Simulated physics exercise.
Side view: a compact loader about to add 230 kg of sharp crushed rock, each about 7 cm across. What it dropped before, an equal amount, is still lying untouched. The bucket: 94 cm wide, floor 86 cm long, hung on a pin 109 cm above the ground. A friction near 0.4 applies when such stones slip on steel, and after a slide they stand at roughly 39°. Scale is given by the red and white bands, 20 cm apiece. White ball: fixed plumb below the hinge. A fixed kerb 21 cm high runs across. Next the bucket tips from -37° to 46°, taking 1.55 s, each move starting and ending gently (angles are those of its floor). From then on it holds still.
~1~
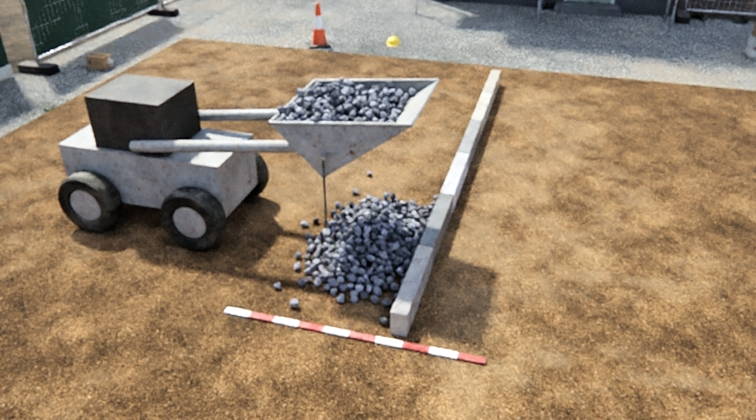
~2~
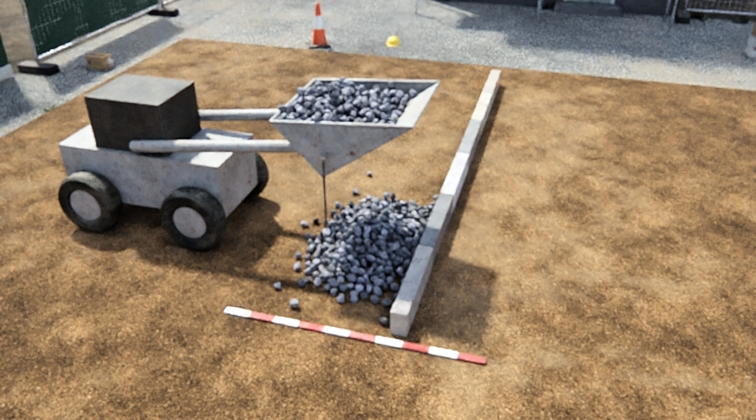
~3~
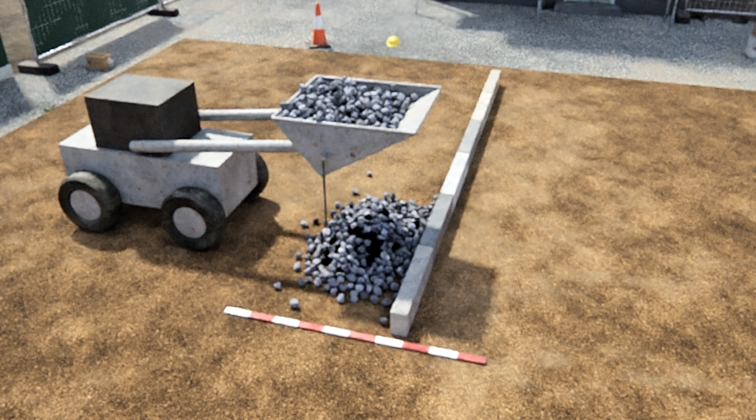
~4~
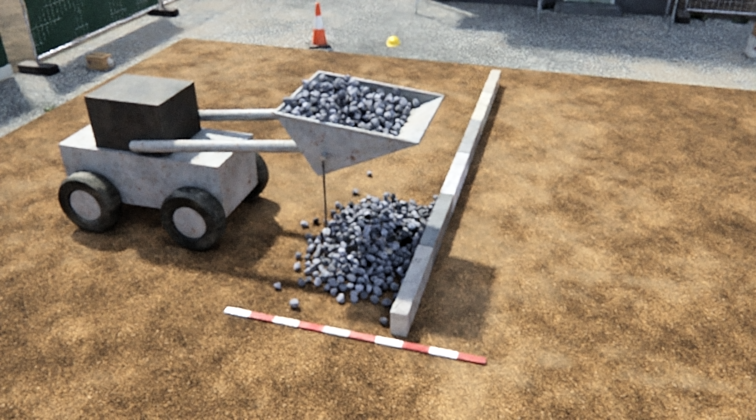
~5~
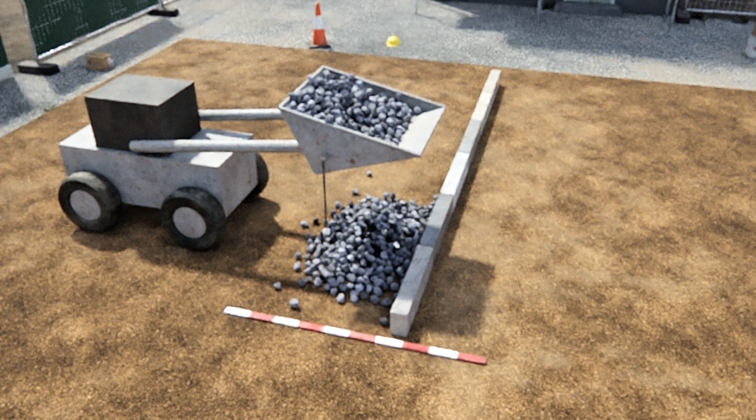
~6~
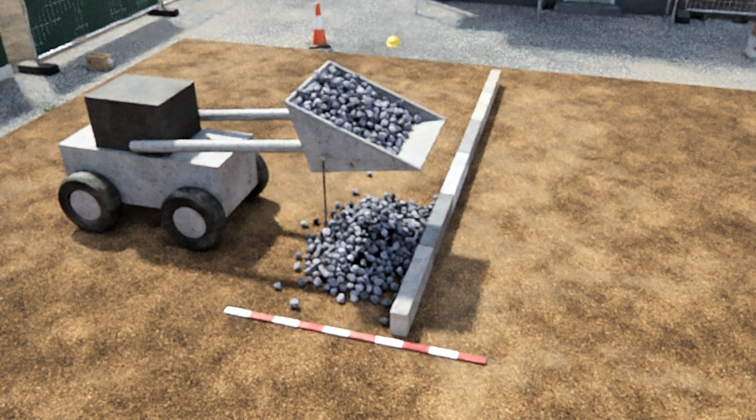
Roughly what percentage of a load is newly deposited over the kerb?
Around 30 per cent of a load is newly deposited there.
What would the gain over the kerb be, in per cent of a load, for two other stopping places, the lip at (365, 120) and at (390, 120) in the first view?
Roughly 0 and 10 per cent, in that order.
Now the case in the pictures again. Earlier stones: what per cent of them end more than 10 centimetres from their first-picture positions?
Close to 0 per cent.
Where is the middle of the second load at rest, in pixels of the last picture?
Roughly at (418, 238) in the last picture.
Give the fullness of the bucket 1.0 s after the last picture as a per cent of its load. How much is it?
Reading: Near 30 % of the load.
Then, 0.6 s after the last picture the floor is at 33°; in per cent of one load, 99 in the bucket, 101 on this side of the kerb; the foremost stones are at (418, 248).
Then, 1.0 s after the last picture the floor is at 46°; in per cent of one load, 31 in the bucket, 164 on this side of the kerb, 6 over the kerb; the foremost stones are at (462, 261).
Then, 1.4 s after the last picture the floor is at 46°; in per cent of one load, 1 in the bucket, 175 on this side of the kerb, 25 over the kerb; the foremost stones are at (502, 269).
Then, 3.8 s after the last picture the floor is at 46°; in per cent of one load, 0 in the bucket, 170 on this side of the kerb, 30 over the kerb; the foremost stones are at (518, 273). Net gain over the kerb, 30.
